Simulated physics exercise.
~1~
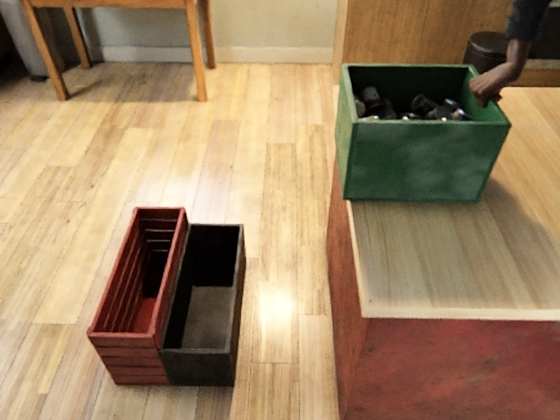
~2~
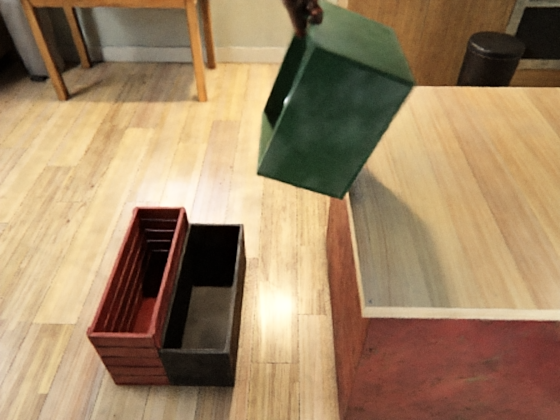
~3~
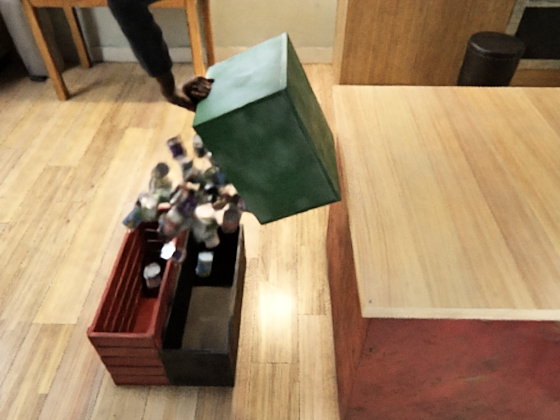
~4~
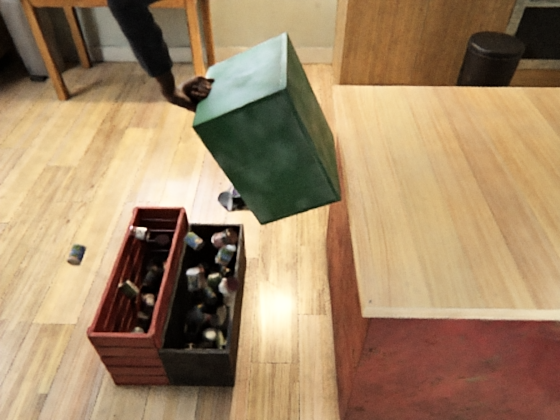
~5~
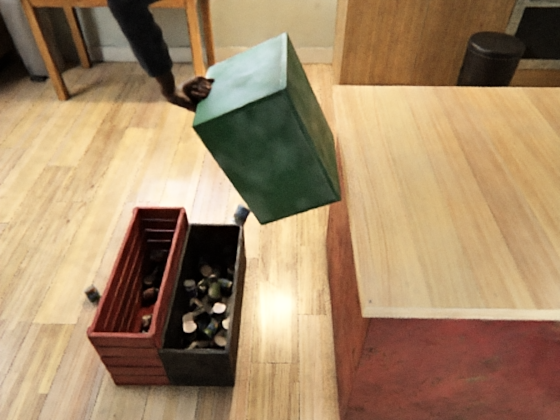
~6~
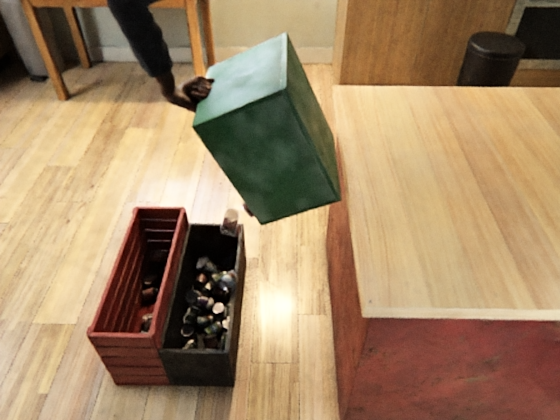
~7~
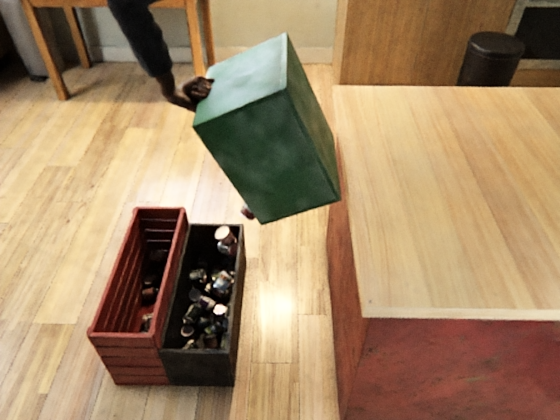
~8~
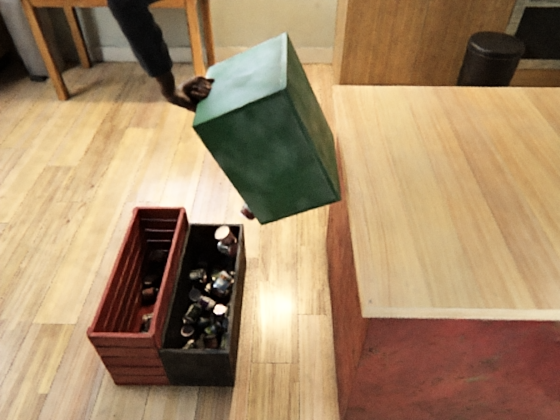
Green crate tipped by a hand from a bench, spilling small tins into a black box and red trough, a few straying.
